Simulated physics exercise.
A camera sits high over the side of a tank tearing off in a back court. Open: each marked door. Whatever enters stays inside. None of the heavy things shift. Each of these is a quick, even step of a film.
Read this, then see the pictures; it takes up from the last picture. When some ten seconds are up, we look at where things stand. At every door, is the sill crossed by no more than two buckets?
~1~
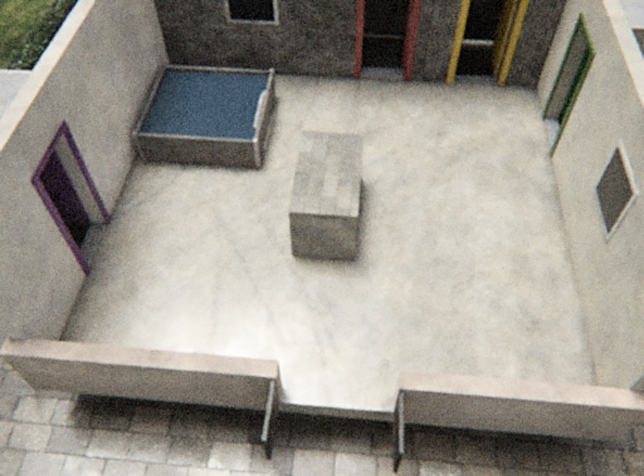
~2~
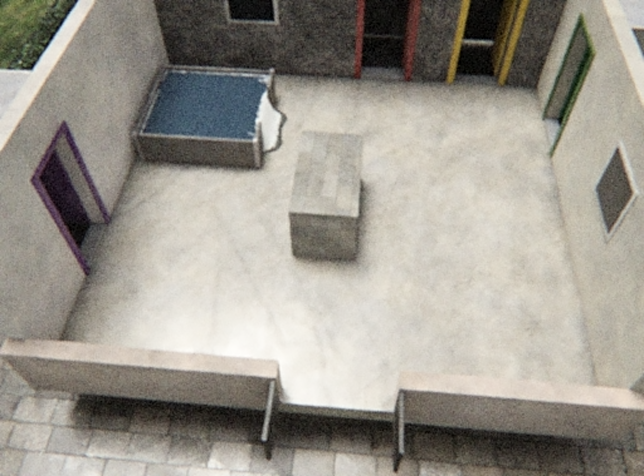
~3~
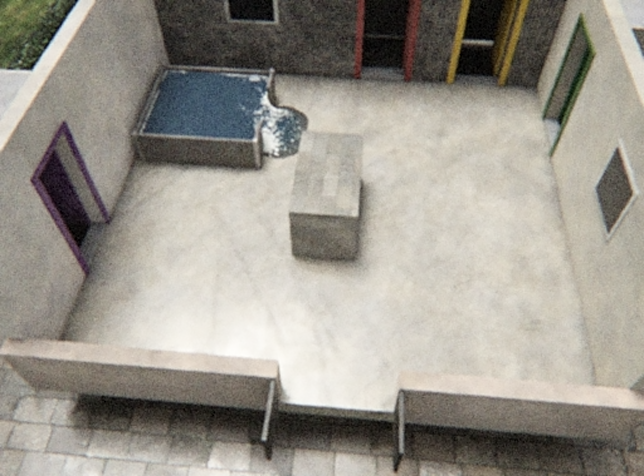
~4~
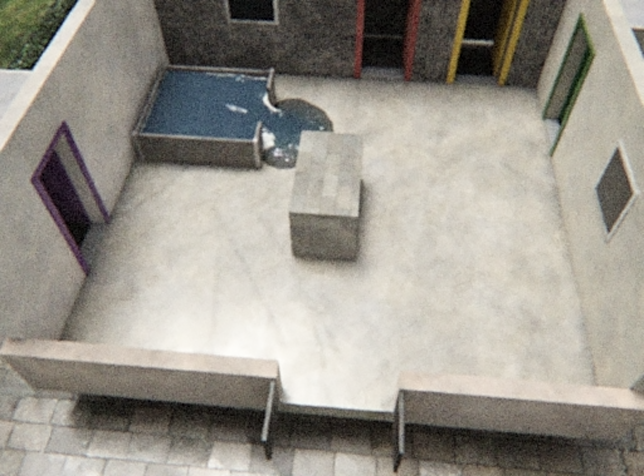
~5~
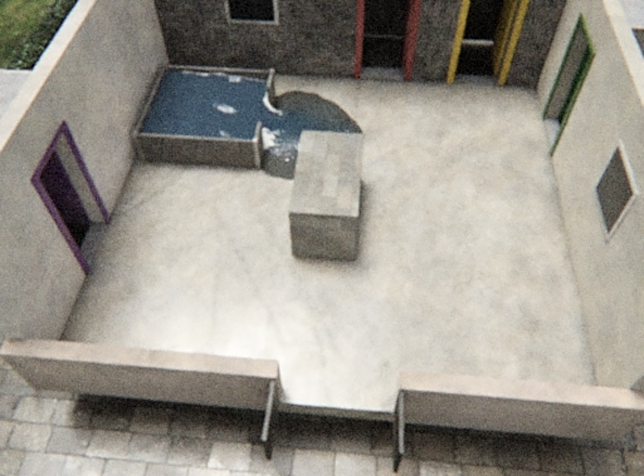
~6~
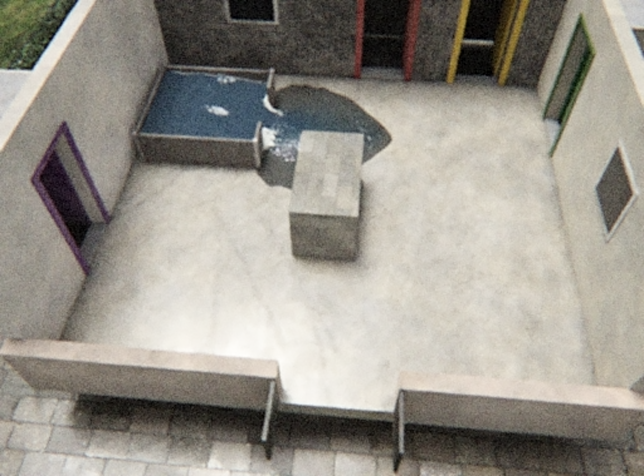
Outcome: The red door is going to let through no more than allowed; the green door is going to let through more than allowed; the yellow door is going to let through more than allowed; the purple door is going to let through no more than allowed.
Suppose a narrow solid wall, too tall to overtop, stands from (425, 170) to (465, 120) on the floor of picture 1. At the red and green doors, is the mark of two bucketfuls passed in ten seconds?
After the change, the red door remains short of it while the green door remains short of it.
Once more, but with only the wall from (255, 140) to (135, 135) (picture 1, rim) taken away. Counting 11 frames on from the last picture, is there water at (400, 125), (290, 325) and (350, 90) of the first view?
Taking the points in order: Unwetted, swamped and unwetted.
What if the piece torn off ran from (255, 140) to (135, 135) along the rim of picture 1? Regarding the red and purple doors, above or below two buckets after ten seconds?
Against the threshold, red misses it and purple beats it.
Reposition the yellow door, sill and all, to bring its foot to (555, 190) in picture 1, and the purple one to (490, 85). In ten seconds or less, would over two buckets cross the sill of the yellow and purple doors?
Check: Yellow one comes out above / purple one comes out above.
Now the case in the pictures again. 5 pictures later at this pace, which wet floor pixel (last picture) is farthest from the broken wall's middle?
The wet point farthest out is around (492, 149).
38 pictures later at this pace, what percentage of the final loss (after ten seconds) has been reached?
By my reckoning, 55 %.
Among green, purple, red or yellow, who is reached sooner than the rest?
That would be the red door.
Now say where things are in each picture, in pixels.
The first picture shows still water in the water tank at (208, 105).
In the second picture, the front is at (268, 150), out from the gap at (264, 123).
In the third picture, the front is at a hidden place, out from the gap at (265, 124).
In the fourth picture, water pours out at (265, 124) and has run to a hidden place.
In the fifth picture, water pours out at (264, 123) and has run to a hidden place.
In the sixth picture, water pours out at (264, 123) and has run to (387, 141).
A moment on, water covers 20 % of the floor; the red door not reached, the green door not reached, the yellow door not reached, the purple door not reached.
Next, water covers 35 % of the floor; the red door wet at the sill, nothing in, the green door wet at the sill, nothing in, the yellow door wet at the sill, nothing in, the purple door not reached.
Then, water covers 40 % of the floor; the red door wet at the sill, nothing in, the green door under two buckets in, the yellow door under two buckets in, the purple door not reached.
Later, water covers 50 % of the floor; the red door wet at the sill, nothing in, the green door over two buckets in, the yellow door over two buckets in, the purple door not reached.
In the end, water covers 70 % of the floor; the red door wet at the sill, nothing in, the green door over two buckets in, the yellow door over two buckets in, the purple door not reached.
